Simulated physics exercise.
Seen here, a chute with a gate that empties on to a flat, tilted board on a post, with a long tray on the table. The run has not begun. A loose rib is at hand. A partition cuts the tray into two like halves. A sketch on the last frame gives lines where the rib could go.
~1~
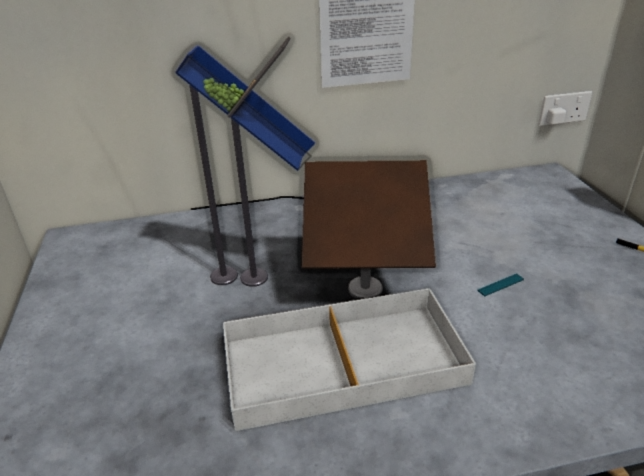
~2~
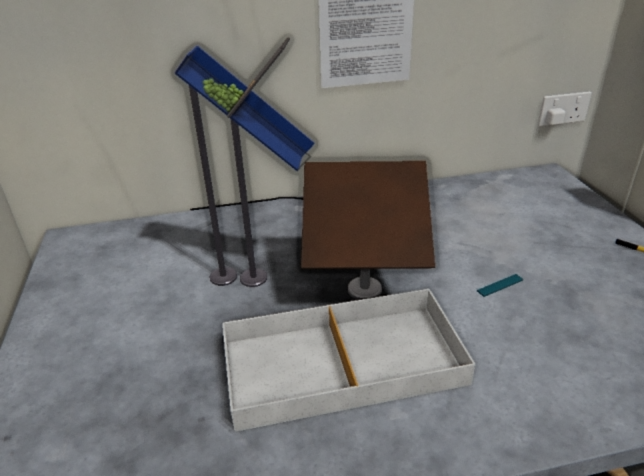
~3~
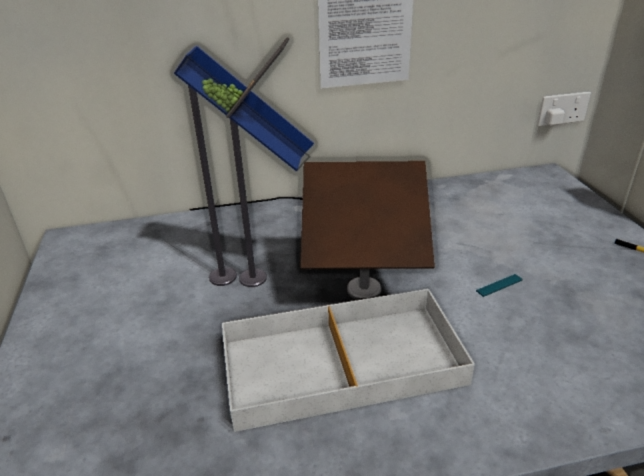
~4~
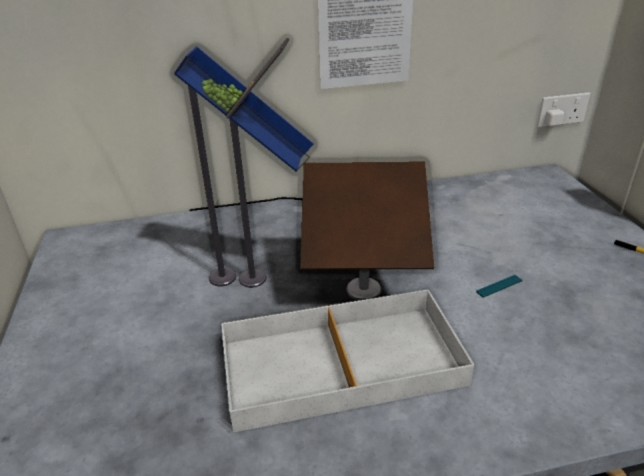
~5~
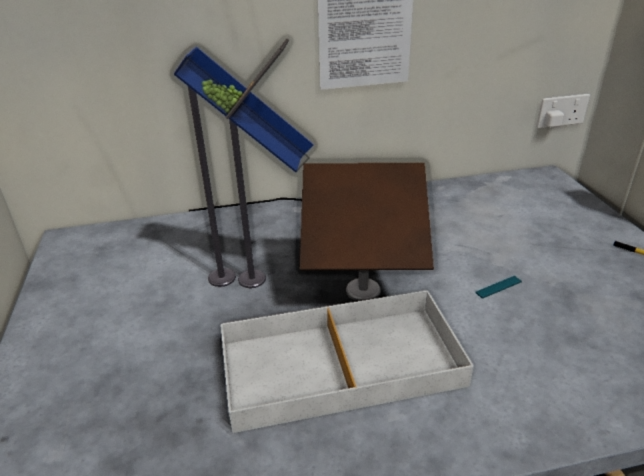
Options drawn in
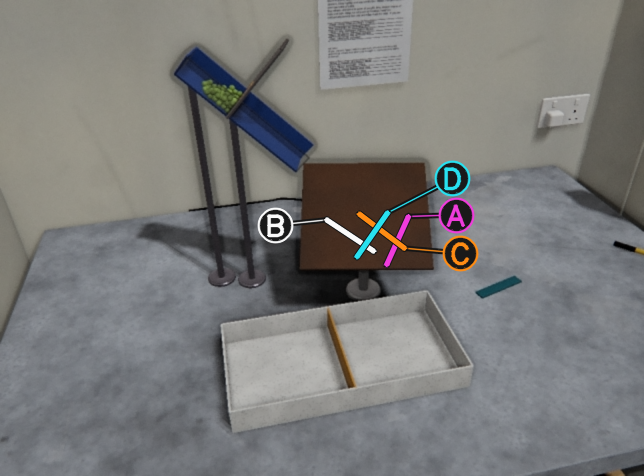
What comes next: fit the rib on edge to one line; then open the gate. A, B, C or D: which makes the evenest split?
Line D.
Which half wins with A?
The right half.
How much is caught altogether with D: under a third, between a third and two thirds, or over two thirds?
Over two thirds.
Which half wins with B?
Right.
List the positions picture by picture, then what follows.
In the first frame, load behind the gate (224, 91), dried peas; lip of the chute (300, 164), sloping fairly steeply.
In the second frame, middle of the board (366, 212), tilted fairly steeply; middle of its low edge (368, 267); of its high edge (365, 161).
In the third frame, front corners of the tray (231, 411) and (474, 364); front end of its middle wall (357, 387).
In the fourth frame, middle of the load (222, 92); lip (299, 165).
In the fifth frame, middle of the load (222, 93); lip (298, 165).
On the marked copy, line A from (408, 216) to (386, 264); line B from (326, 219) to (373, 251); line C from (359, 214) to (404, 248); line D from (387, 212) to (356, 256).
If A is chosen, of what is caught, just a few in the left half, almost all in the right.
If B is chosen, of what is caught, about a tenth in the left half, almost all in the right.
If C is chosen, of what is caught, about a tenth in the left half, almost all in the right.
If D is chosen, of what is caught, roughly two thirds in the left half, roughly a third in the right.
